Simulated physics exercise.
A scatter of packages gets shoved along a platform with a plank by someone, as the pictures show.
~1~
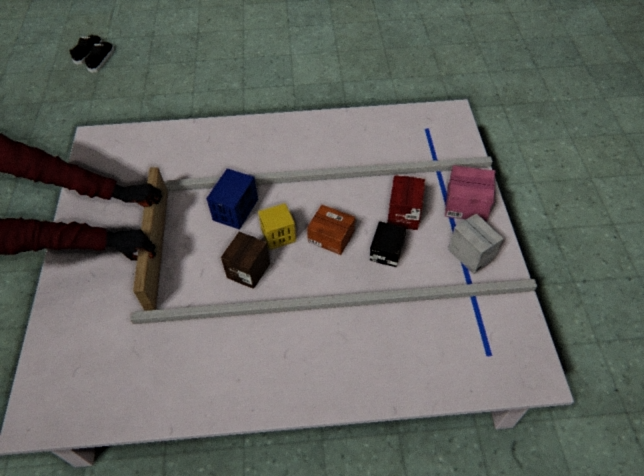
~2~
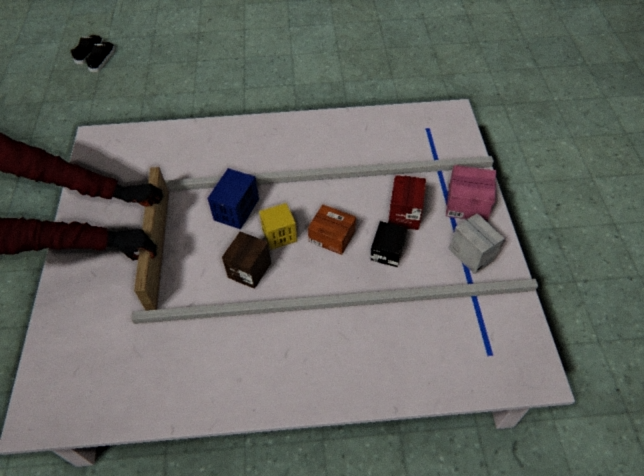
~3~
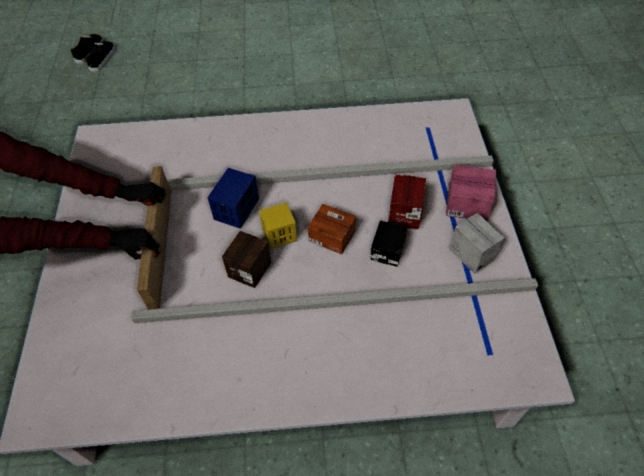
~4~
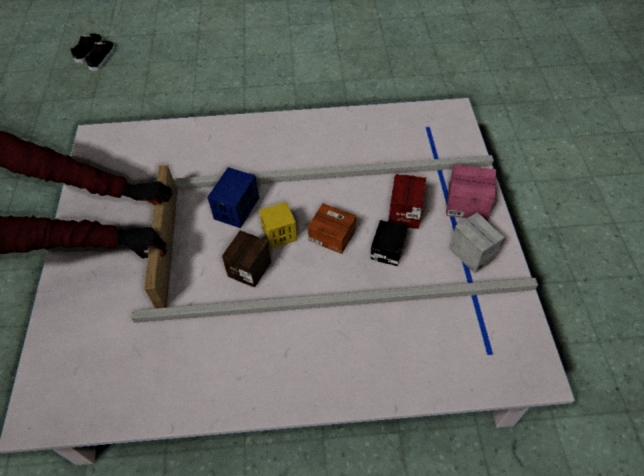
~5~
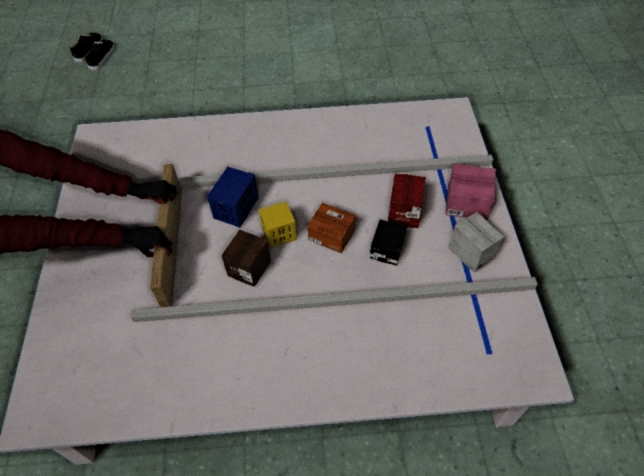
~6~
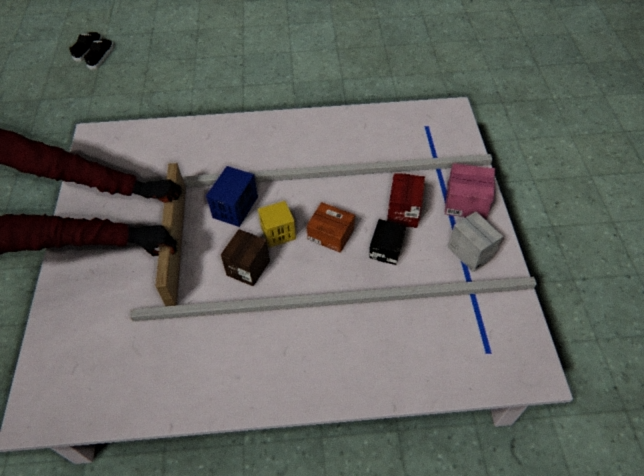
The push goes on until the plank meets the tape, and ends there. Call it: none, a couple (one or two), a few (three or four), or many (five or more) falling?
Call: A few.
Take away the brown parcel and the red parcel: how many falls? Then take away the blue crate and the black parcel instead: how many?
You'd count 1 the first time and 2 the second time.
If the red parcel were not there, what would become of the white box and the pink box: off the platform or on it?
In that case the white box falls away while the pink box falls away.
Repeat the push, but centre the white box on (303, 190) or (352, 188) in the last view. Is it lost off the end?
Lab note - it rests there; then it rests there.
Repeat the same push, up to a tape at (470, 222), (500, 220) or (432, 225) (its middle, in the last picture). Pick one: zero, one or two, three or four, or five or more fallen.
Taking the places in the order asked: Five or over, then more than four, then one or two.
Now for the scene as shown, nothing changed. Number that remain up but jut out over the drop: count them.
As for overhanging, the count is 2.
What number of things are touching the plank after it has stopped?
At rest, 3 are in contact.
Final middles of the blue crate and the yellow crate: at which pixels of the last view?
In the last picture, roughly (461, 176) and (469, 212).
Early on, none off yet; pink box at rest near (469, 191); white box at rest near (475, 242); red parcel at rest near (406, 201).
A while later, none off yet; pink box at rest near (469, 191); white box at rest near (475, 242); red parcel travelled a little near (413, 199).
Further along, none off yet; pink box travelled about its own width near (513, 184); white box travelled a little near (494, 238); red parcel travelled well along near (480, 192).
Finally, the number that fall off is three or four; lost, red parcel, white box and pink box.
